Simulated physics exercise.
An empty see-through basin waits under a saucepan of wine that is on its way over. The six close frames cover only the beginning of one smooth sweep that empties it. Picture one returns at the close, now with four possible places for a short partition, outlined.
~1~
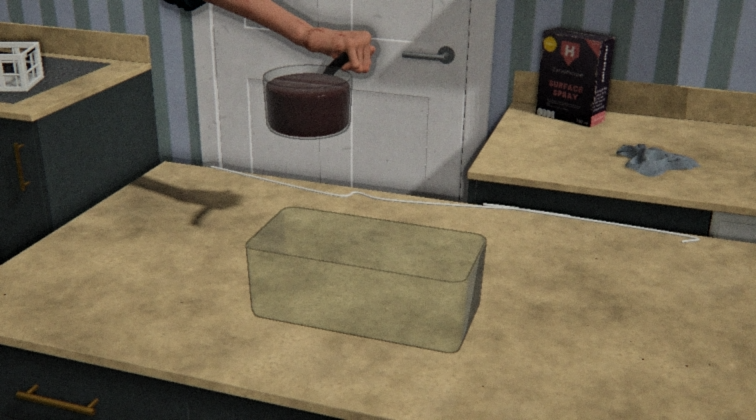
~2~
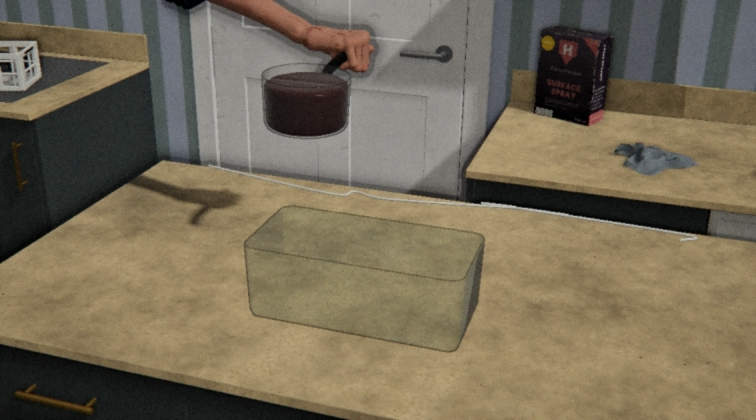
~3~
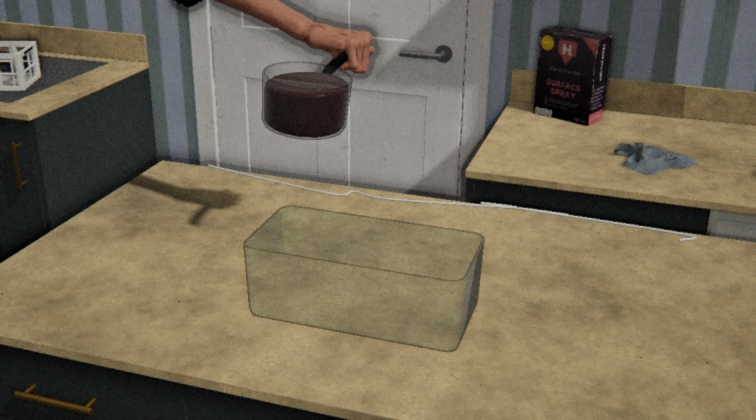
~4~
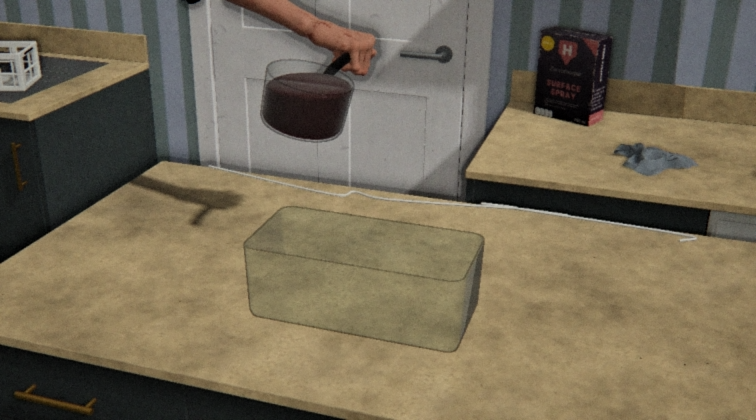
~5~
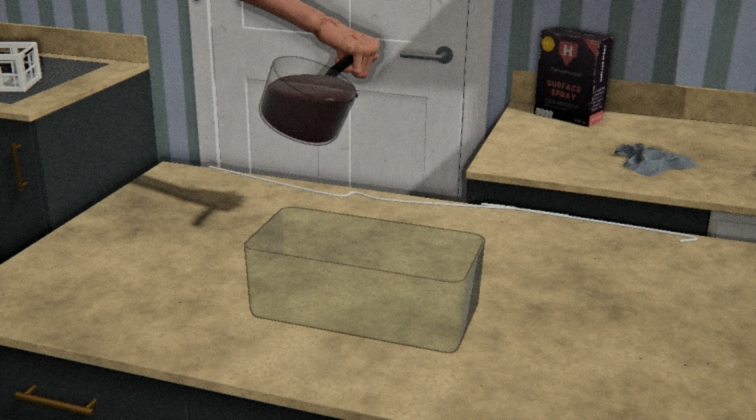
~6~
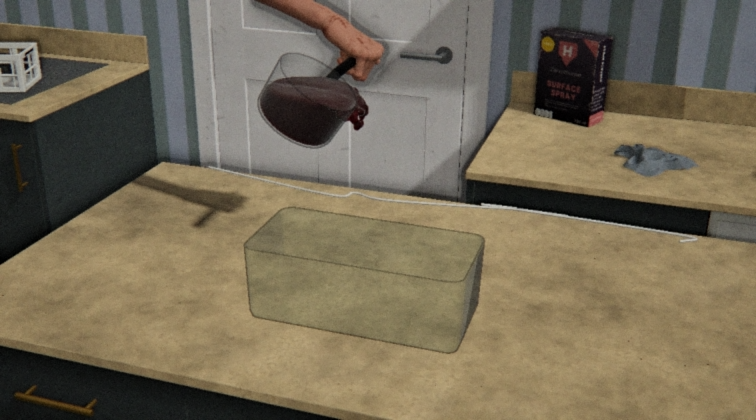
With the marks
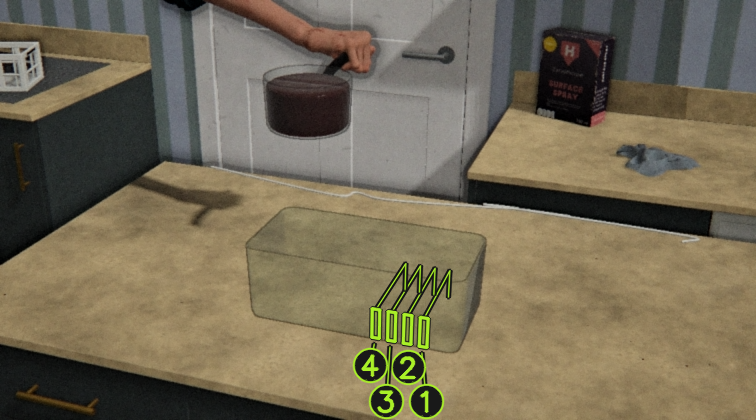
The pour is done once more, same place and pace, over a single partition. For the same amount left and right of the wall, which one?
It is 3.
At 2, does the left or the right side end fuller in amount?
More ends on the left.
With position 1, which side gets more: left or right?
The left one.
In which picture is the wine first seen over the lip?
Picture 5.
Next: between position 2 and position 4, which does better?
4.
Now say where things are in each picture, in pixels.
Upright, lip at (348, 79); basin from (253, 312) to (462, 352); nothing has left yet.
Upright, lip at (346, 80); nothing has left yet.
Tipped about 6°, lip at (348, 83); nothing has left yet.
Tipped about 13°, lip at (350, 89); nothing has left yet.
Tipped about 22°, lip at (352, 98); wine is over the lip, down to (352, 98).
Tipped about 33°, lip at (353, 107); wine is over the lip, down to (359, 127).
On the marked copy, 1 at (421, 352); 2 at (405, 349); 3 at (390, 346); 4 at (374, 343).
With 1, about 95 % ends left of the wall and 4 % right of it.
With 2, about 85 % ends left of the wall and 13 % right of it.
With 3, about 50 % ends left of the wall and 48 % right of it.
With 4, about 29 % ends left of the wall and 69 % right of it.
